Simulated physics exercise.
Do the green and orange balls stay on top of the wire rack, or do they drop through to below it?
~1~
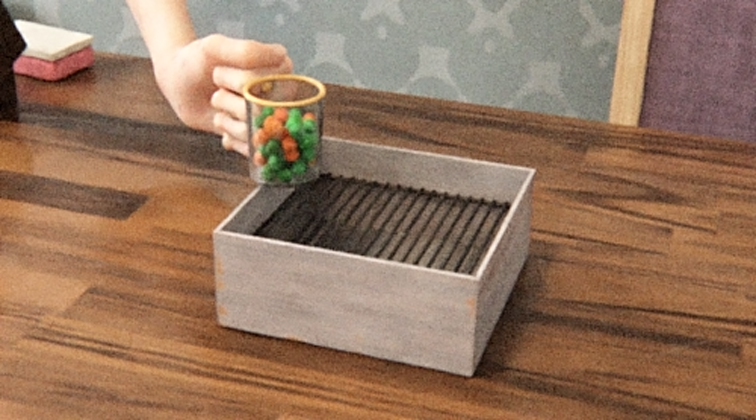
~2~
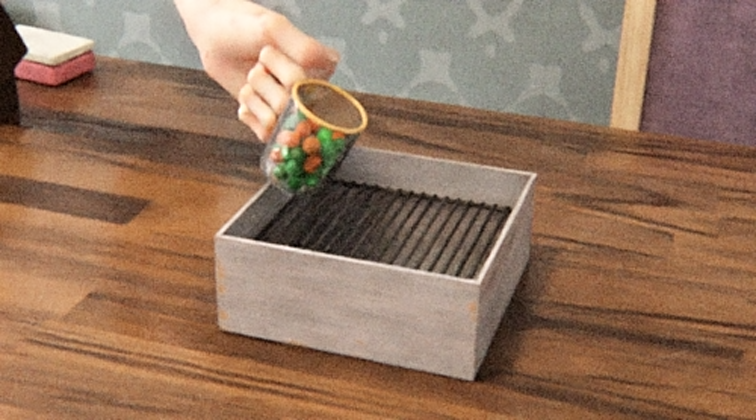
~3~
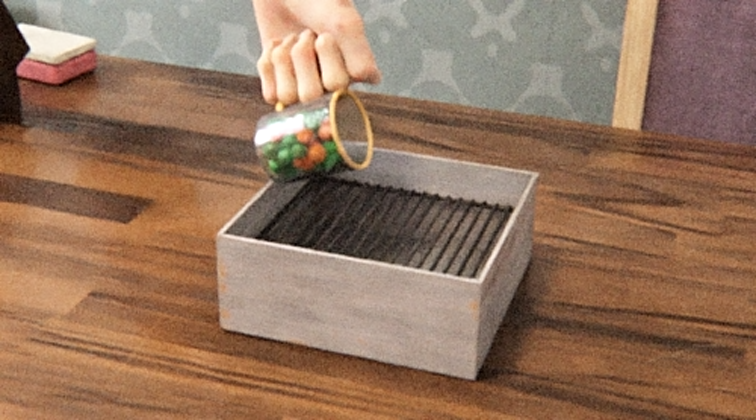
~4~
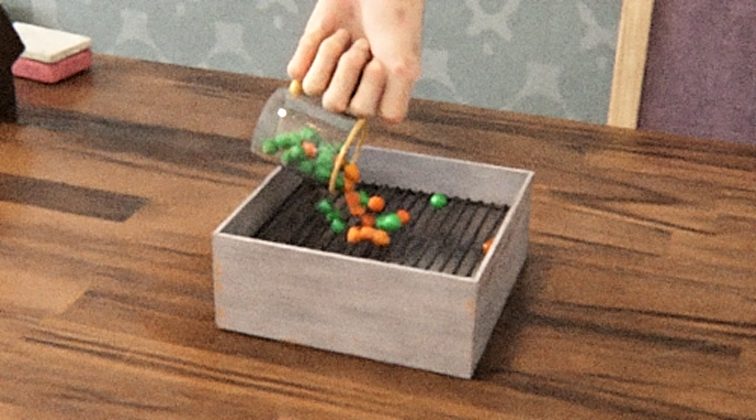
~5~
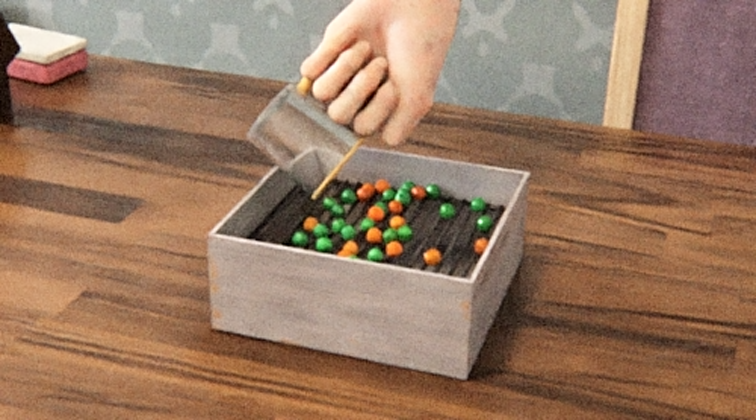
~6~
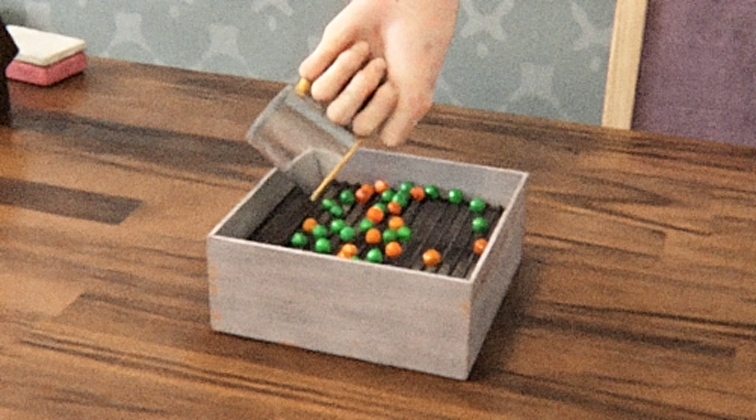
Both the green balls and the orange balls stay on top of the wire rack.
